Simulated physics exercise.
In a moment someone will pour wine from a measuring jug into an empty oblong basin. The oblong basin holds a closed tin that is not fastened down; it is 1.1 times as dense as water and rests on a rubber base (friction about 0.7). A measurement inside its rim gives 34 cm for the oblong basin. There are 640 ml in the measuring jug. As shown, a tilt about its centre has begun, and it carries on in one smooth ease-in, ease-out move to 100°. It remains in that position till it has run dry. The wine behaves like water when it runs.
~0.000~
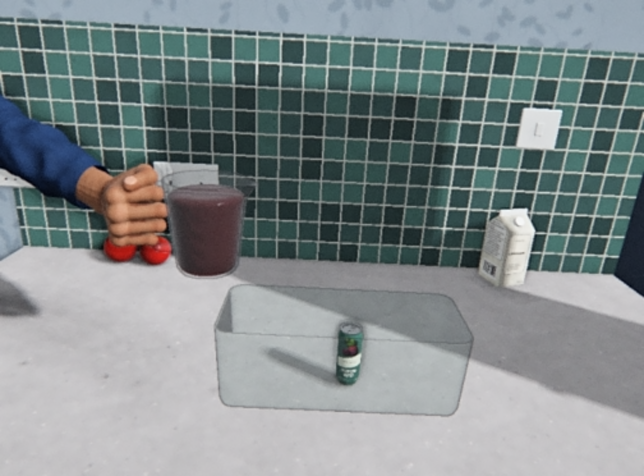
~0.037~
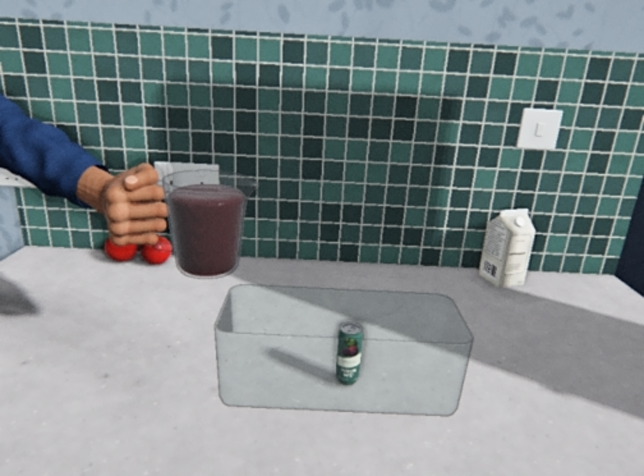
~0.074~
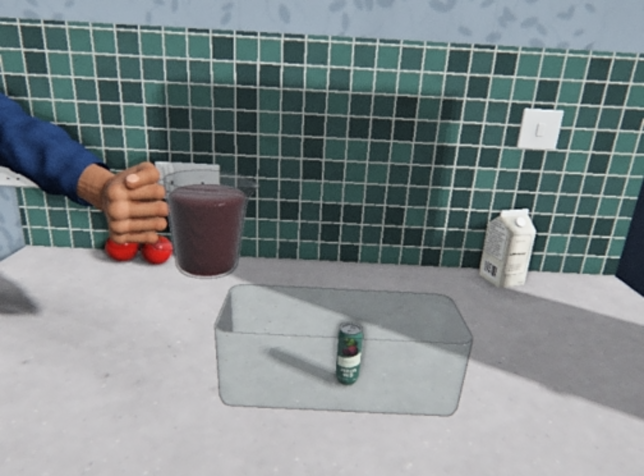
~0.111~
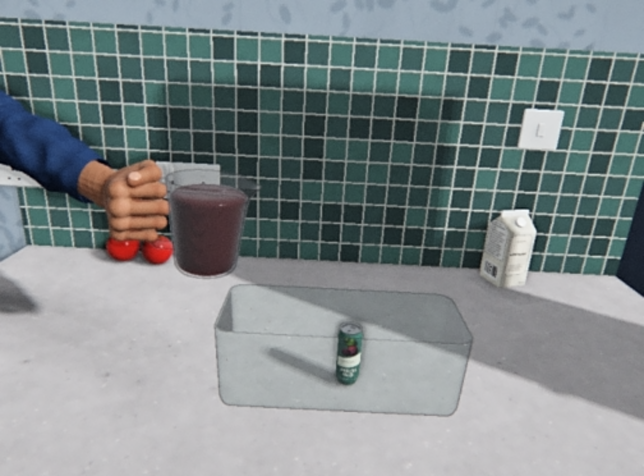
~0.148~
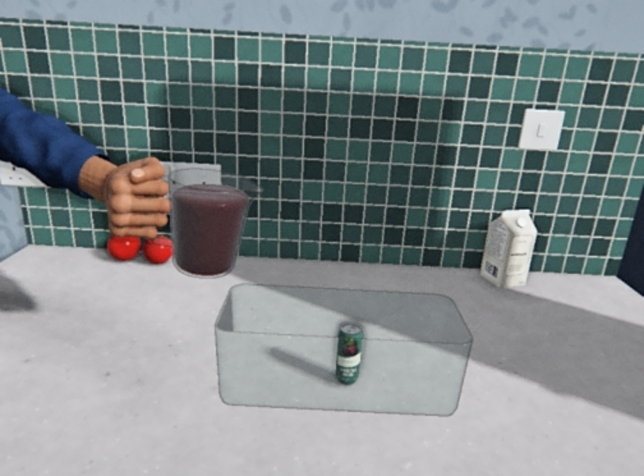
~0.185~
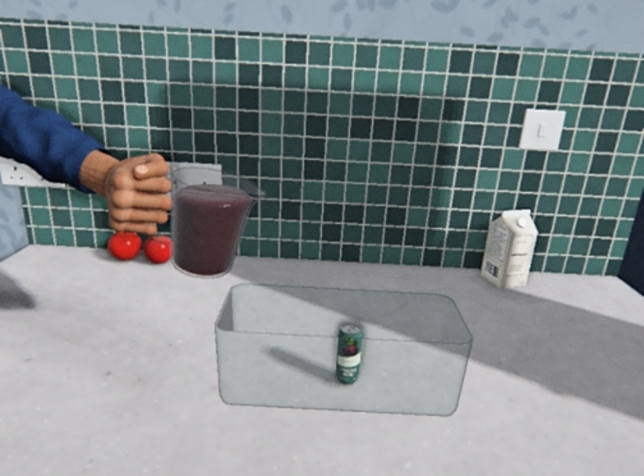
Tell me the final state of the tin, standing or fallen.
The tin ends standing.
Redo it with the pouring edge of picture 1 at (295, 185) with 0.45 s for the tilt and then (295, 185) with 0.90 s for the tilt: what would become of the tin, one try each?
Try 1: Tipped over; try 2: Tipped over.
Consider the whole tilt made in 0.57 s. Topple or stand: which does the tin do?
In that case the tin stays vertical.
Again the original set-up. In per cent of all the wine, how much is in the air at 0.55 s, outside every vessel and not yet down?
Roughly 16 %.
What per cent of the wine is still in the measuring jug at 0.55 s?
Around 80 percent.
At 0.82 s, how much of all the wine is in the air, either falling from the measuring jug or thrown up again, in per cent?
Roughly 18 per cent.
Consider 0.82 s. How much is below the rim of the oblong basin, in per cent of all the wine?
Roughly 54 per cent.
After 0.55 s the tilt is 67° and 80 per cent is still to pour; the tin stands where it began.
After 0.82 s the tilt is 98° and 29 per cent is still to pour; the tin stands where it began.
After 1.10 s the tilt is 100° and 3 per cent is still to pour; the tin stands where it began.
After 1.40 s the tilt is 100° and 0 per cent is still to pour; the tin stands where it began.
In the end the tin stands where it began.
